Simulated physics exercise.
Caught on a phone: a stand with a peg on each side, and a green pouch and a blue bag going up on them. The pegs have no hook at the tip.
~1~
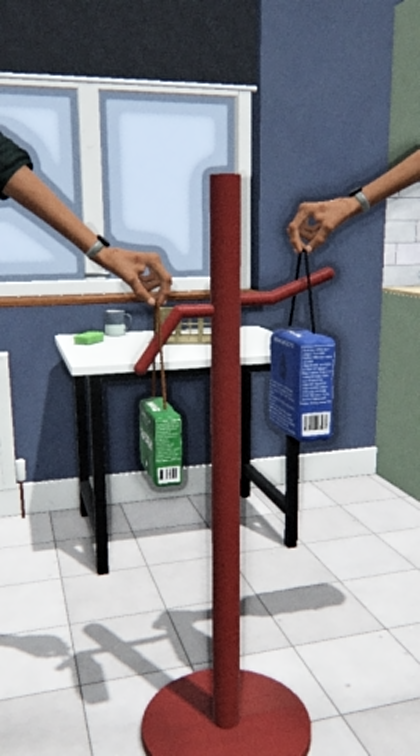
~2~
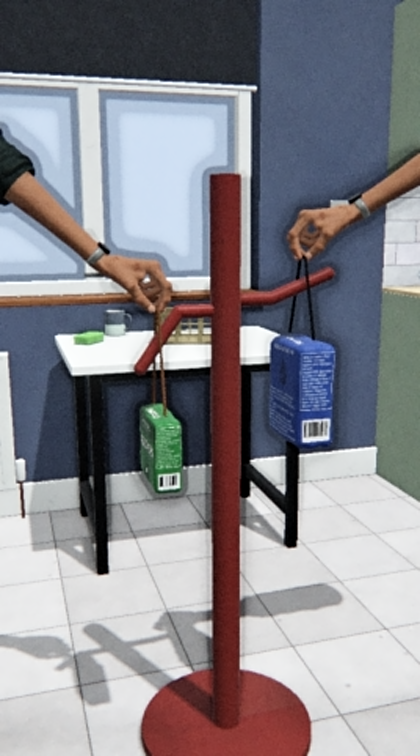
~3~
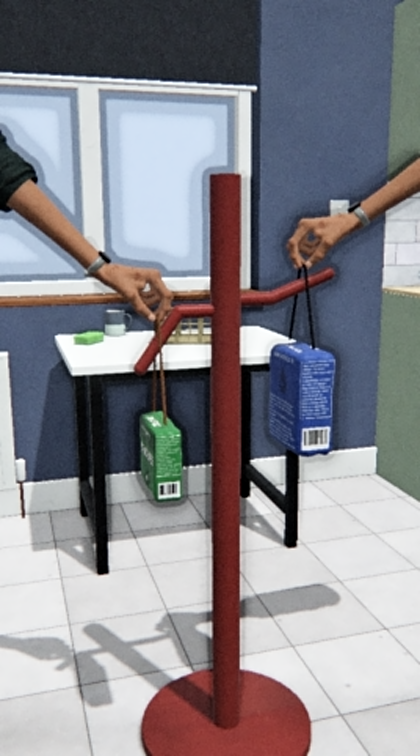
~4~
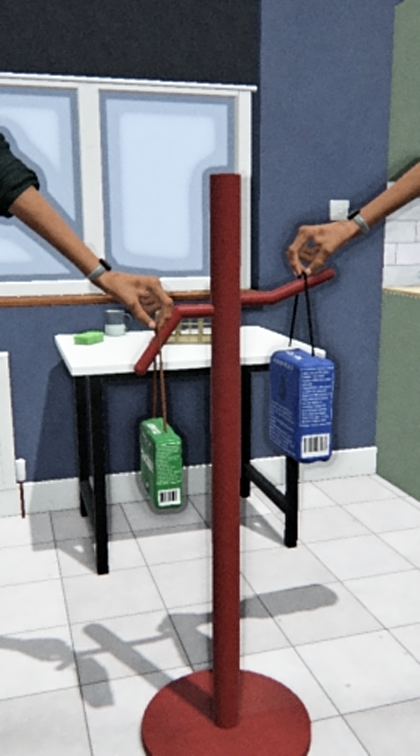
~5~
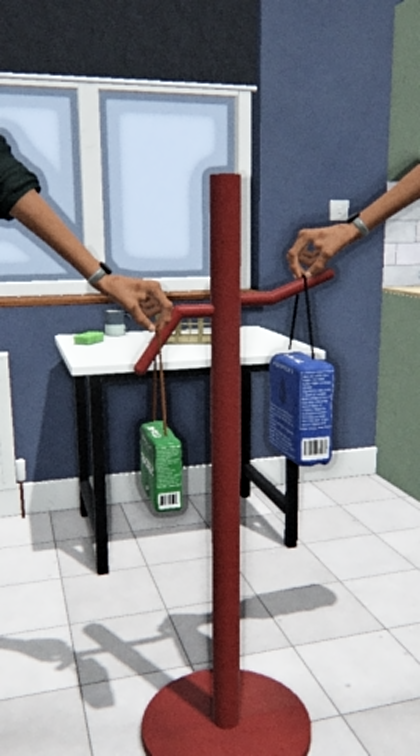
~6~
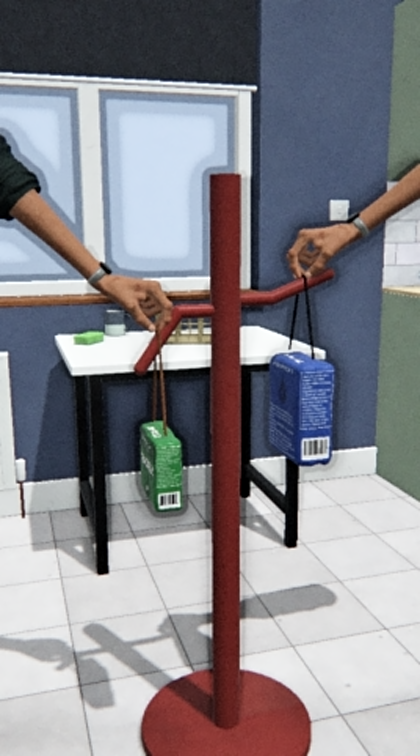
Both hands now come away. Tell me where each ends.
In the end the green pouch drops to the floor; the blue bag remains on its peg.
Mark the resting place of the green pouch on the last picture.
Its middle is at (217, 724).
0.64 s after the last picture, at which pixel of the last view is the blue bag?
By then it is at (252, 425).
Then, 0.36 s on from there, green pouch on the floor near (165, 652); blue bag still up near (286, 420).
Then, 0.64 s on from there, green pouch on the floor near (216, 724); blue bag still up near (252, 424).
In the end, green pouch on the floor near (217, 724); blue bag still up near (266, 425). The green pouch comes down and the blue bag stays hanging.
